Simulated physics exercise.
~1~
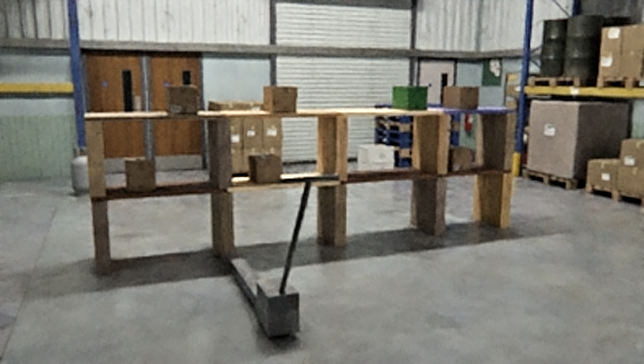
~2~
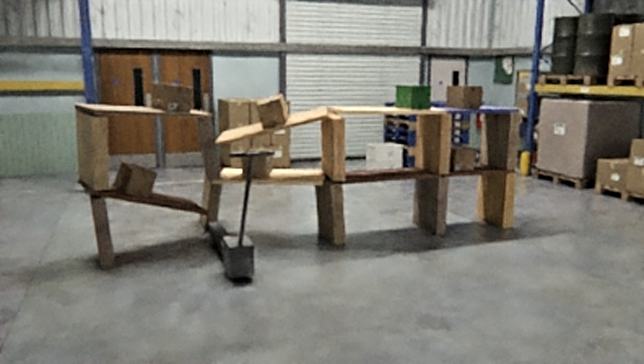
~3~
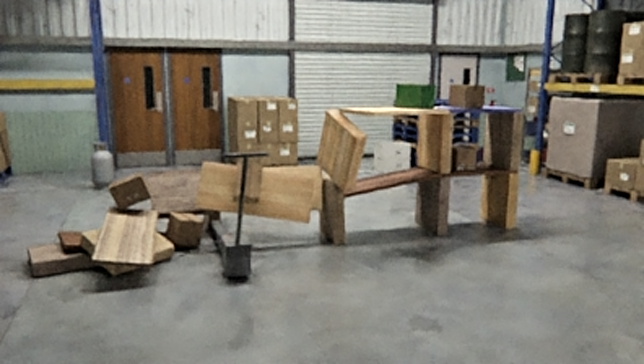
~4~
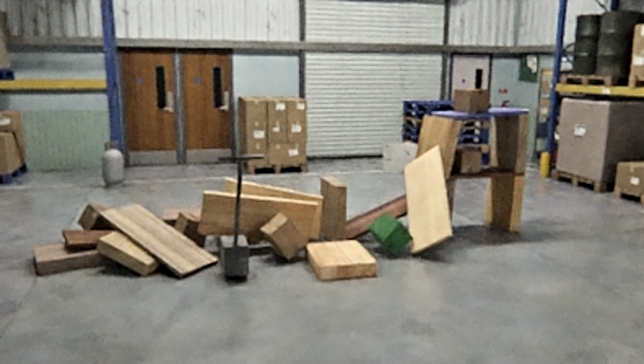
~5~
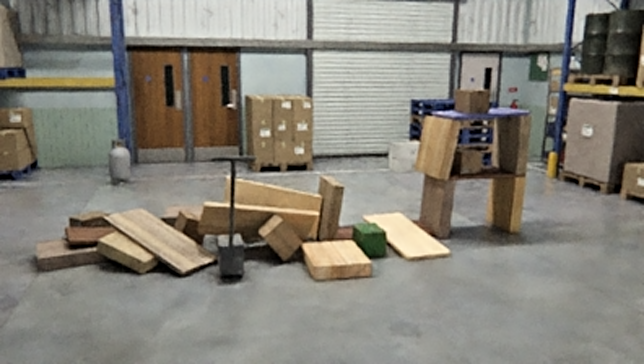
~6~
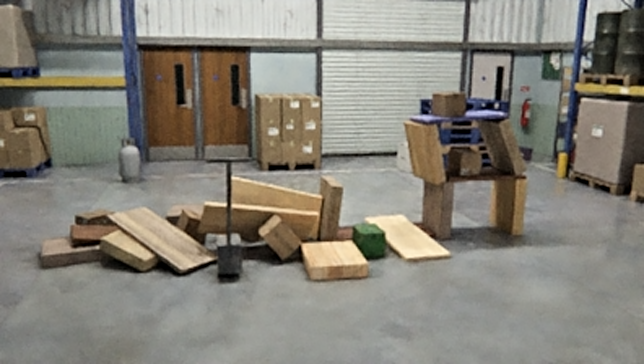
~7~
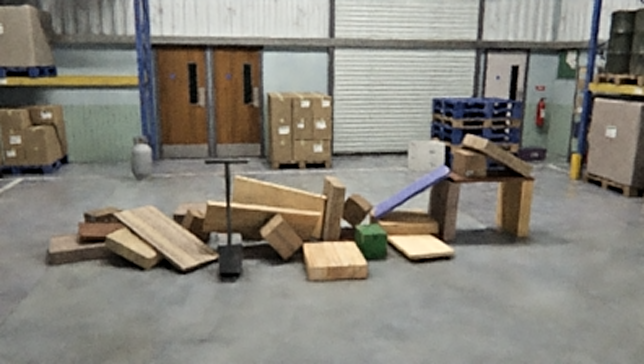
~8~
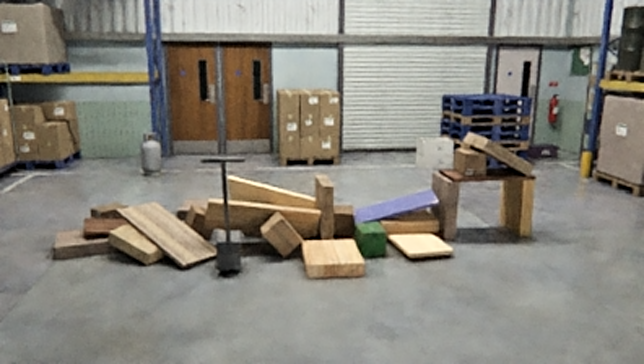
Warehouse floor with a two-tier board shelf collapsing from left to right around a narrow jack, leaving one right-hand section partly standing.
